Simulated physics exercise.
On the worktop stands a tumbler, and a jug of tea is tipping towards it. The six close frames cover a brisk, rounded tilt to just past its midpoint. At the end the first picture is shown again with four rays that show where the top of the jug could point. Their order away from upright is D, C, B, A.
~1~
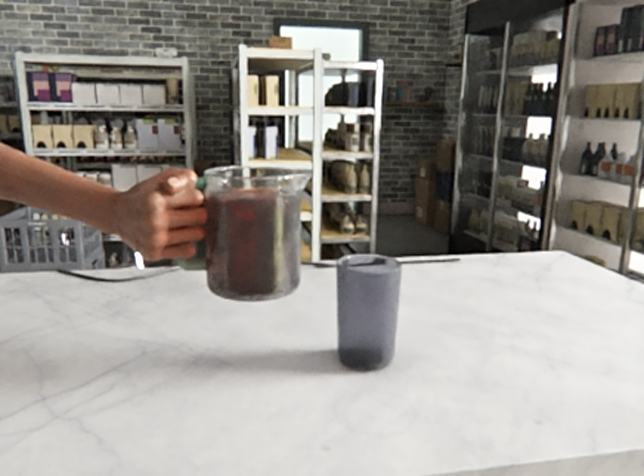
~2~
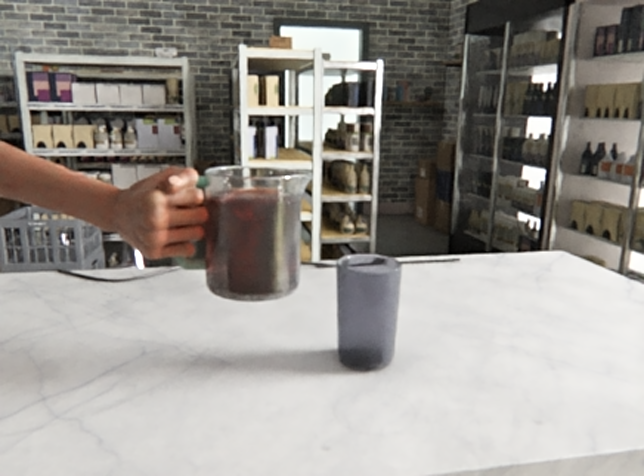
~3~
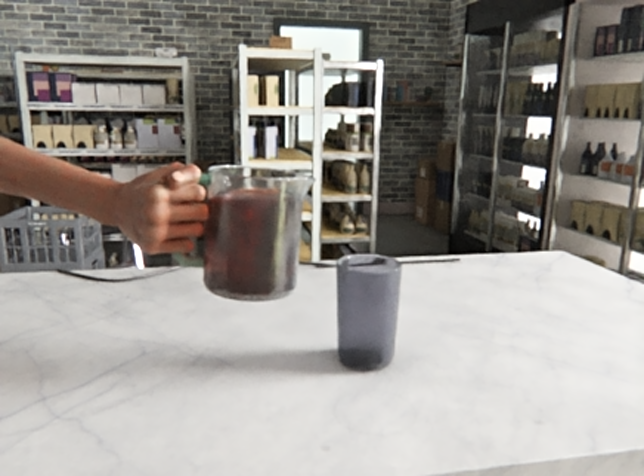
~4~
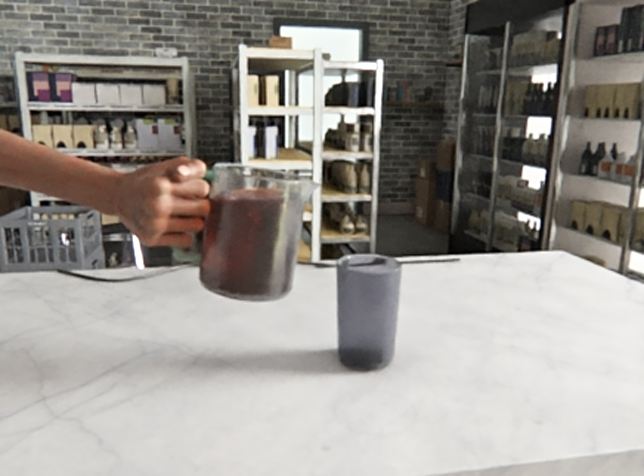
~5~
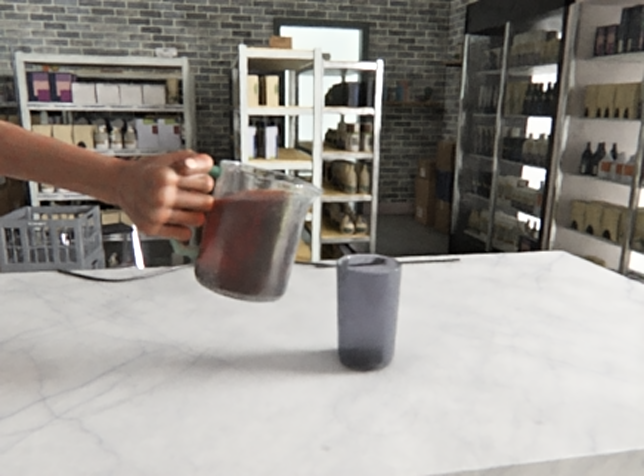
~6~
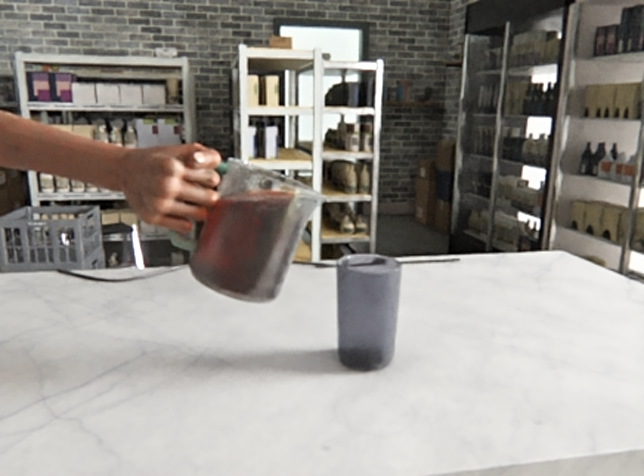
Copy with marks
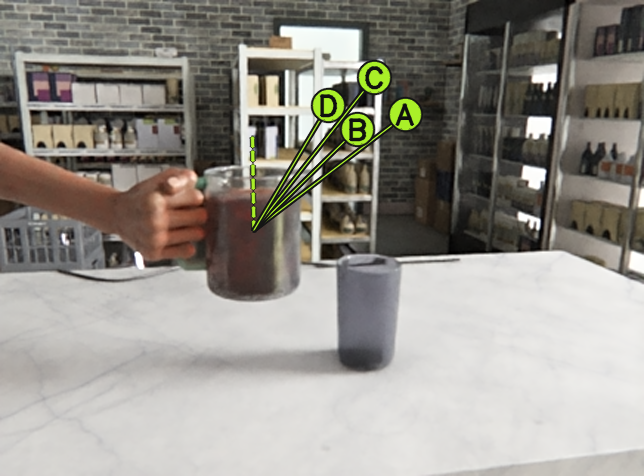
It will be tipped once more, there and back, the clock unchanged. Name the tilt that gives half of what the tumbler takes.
A works best here.
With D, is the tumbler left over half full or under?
Under half.
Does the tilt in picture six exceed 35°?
No, it does not.
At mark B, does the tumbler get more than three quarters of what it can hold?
No, less.
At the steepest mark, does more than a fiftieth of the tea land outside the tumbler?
No.
On the marked copy, A at (392, 124); B at (344, 141); C at (363, 91); D at (319, 120).
If A is chosen, the tumbler ends with about 47 % of what it can hold.
If B is chosen, the tumbler ends with about 31 % of what it can hold.
If C is chosen, the tumbler ends with about 18 % of what it can hold.
If D is chosen, the tumbler ends with about 7 % of what it can hold.
